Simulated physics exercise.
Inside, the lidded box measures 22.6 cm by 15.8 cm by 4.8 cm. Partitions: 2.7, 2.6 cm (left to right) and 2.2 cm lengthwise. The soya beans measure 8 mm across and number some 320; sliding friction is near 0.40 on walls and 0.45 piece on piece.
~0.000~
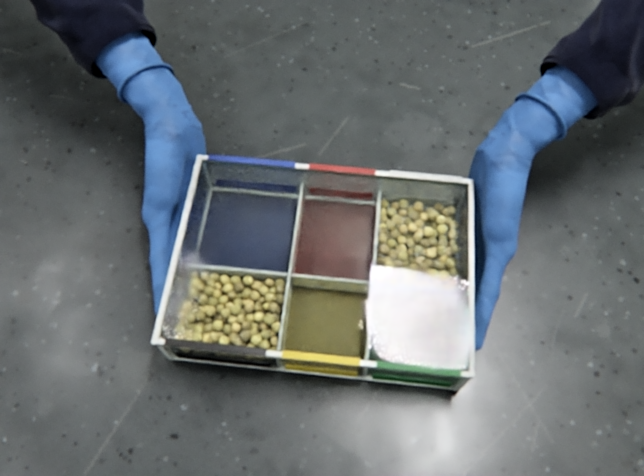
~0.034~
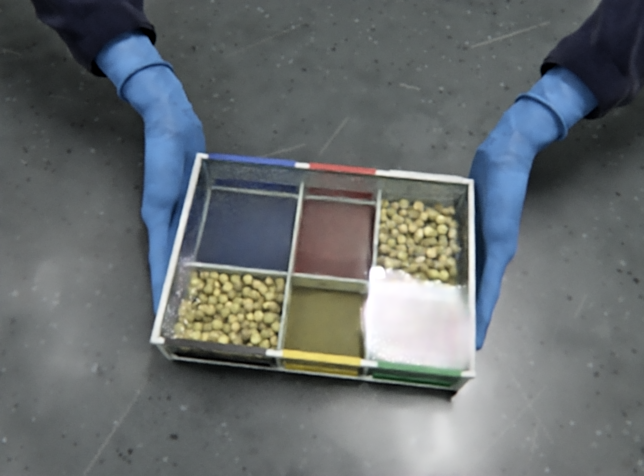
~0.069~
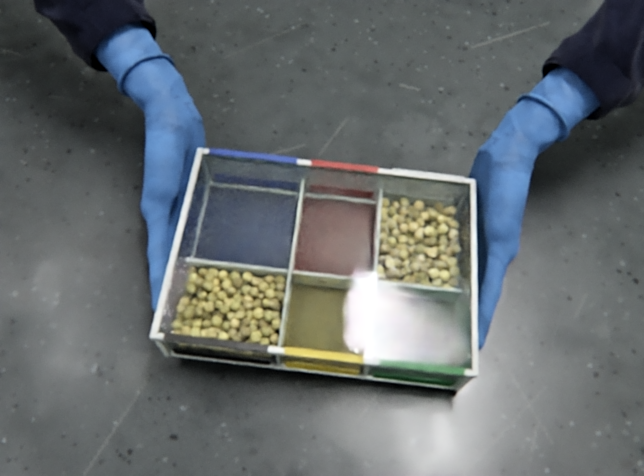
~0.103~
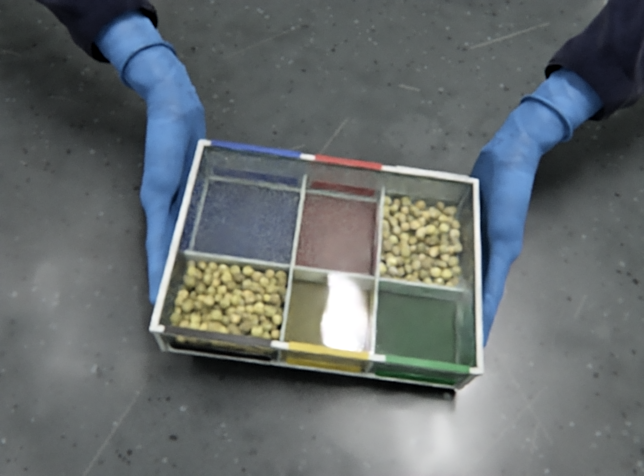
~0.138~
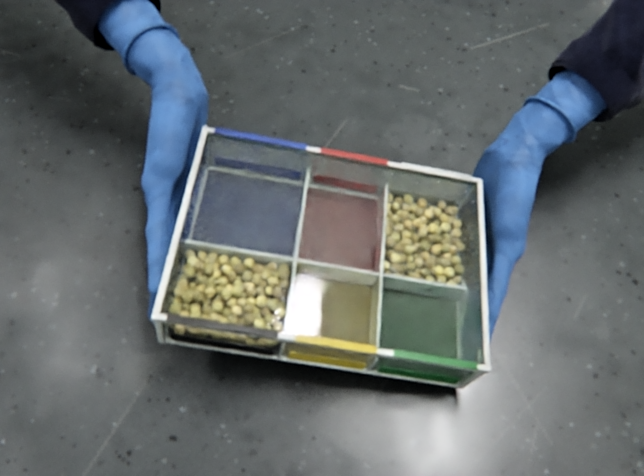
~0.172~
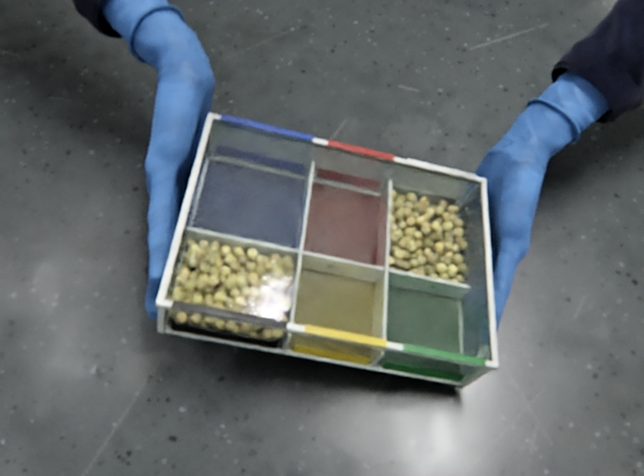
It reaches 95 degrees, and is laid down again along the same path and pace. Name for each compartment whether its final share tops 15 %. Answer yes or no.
Red compartment: No; blue compartment: No; green compartment: No; yellow compartment: No; white compartment: Yes; black compartment: No.
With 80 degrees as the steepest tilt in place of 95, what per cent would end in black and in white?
In that case black 15, white 65.
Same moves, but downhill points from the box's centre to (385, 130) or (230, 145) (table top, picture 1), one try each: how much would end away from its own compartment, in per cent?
Some 55 and 65 per cent.
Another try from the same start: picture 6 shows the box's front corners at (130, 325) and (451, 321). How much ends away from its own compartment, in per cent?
In that case some 50 per cent.
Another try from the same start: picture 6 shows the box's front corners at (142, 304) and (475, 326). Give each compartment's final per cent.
Red 5, blue 50, green 0, yellow 0, white 35, black 5.
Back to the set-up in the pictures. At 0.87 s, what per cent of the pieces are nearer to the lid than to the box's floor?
About 60 per cent.
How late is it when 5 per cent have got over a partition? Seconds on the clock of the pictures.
At about 0.70 s.
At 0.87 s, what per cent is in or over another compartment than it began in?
Some 25 per cent.
After 0.87 s, tilt 95 degrees; red 5 %, yellow 5 %, white 55 %, black 30 %.
After 1.34 s, tilt 42 degrees; red 5 %, green 5 %, white 80 %, black 5 %.
After 1.88 s, tilt 0 degrees; red 5 %, green 5 %, white 80 %, black 5 %.
In the end, at 2.2 s, red 5 %, blue 0 %, green 5 %, yellow 0 %, white 80 %, black 5 %.
